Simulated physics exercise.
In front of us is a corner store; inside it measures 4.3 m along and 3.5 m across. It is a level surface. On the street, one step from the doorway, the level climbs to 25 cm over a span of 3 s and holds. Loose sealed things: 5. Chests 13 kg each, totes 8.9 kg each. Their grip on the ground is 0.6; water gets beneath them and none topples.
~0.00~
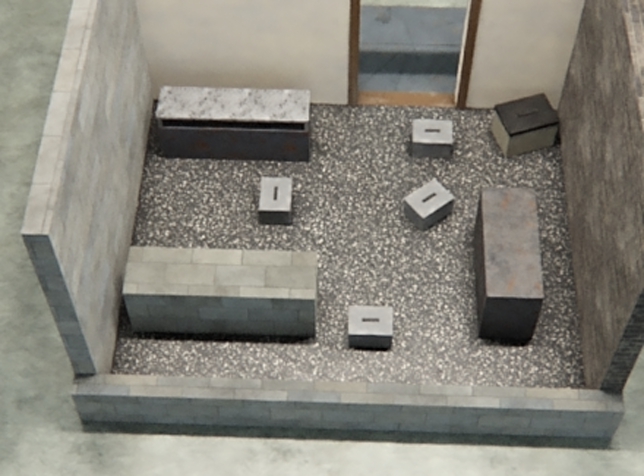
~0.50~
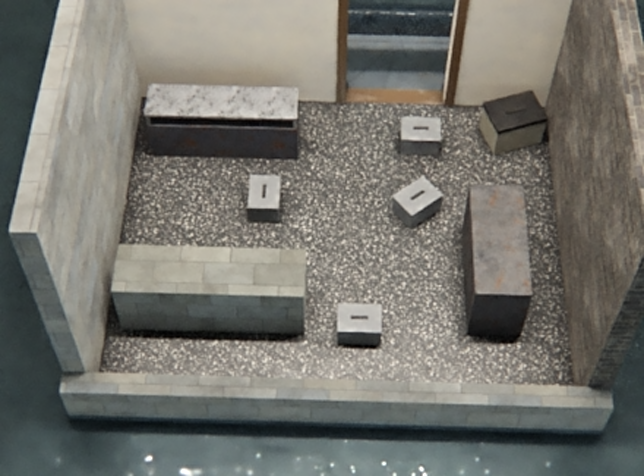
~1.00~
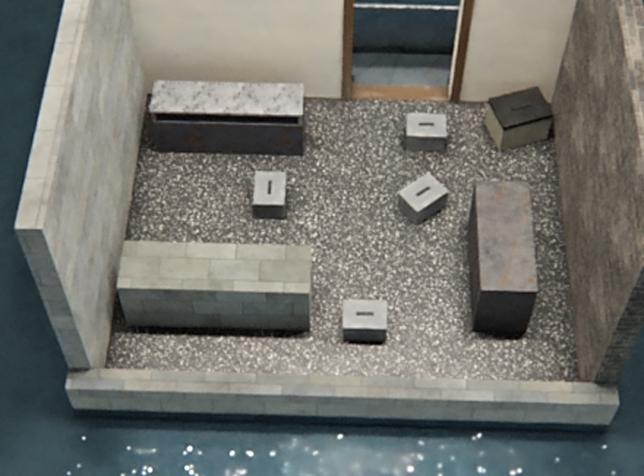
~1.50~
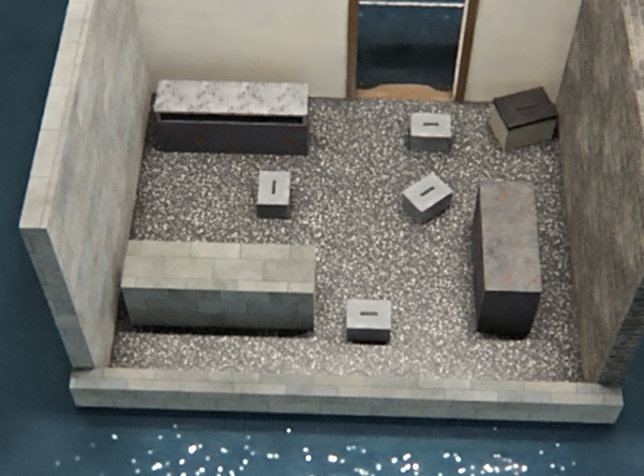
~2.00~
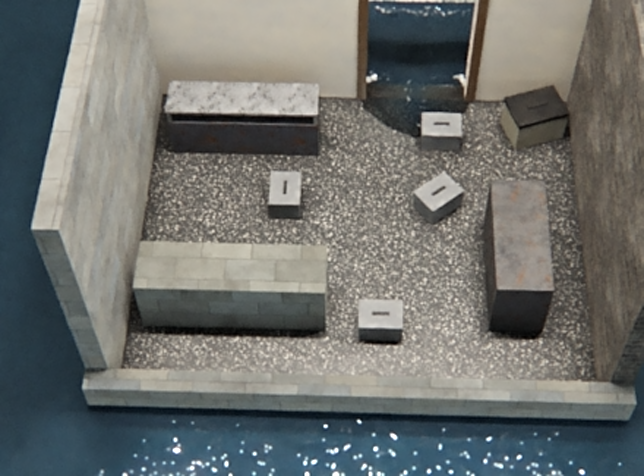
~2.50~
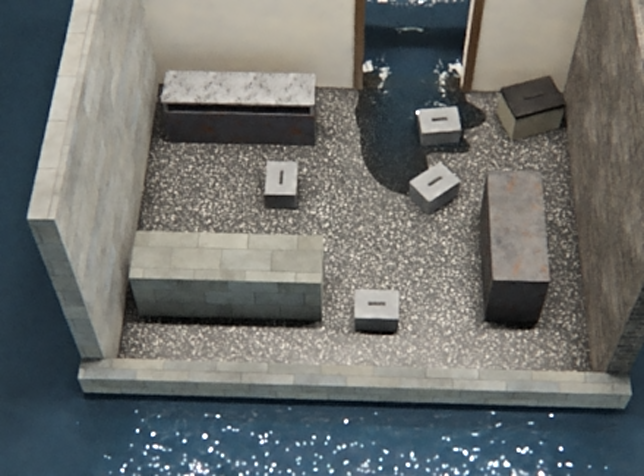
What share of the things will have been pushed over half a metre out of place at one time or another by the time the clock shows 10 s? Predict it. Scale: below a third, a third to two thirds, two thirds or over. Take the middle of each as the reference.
Upper band.
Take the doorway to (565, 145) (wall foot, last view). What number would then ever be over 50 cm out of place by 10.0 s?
Then it comes to 5 of them.
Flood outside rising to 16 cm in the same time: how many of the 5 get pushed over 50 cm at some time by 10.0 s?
Count: 2.
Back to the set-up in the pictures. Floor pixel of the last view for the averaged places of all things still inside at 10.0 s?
It sits at about (395, 284).
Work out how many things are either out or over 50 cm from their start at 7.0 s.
The number by then is 3.
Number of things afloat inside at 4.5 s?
The count is 0.
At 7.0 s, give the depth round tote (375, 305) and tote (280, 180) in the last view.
About 15 and 4 cm.
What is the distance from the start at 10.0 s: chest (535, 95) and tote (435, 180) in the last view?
In that order: 80 cm, 150 cm.
After 3.5 s 1 of 5 are over 50 cm from their spots; 0 afloat.
After 4.5 s 2 of 5 are over 50 cm from their spots; 0 afloat.
After 7.0 s 3 of 5 are over 50 cm from their spots; 2 afloat.
After 10.0 s 4 of 5 are over 50 cm from their spots, and 4 have been at some point; 4 afloat.
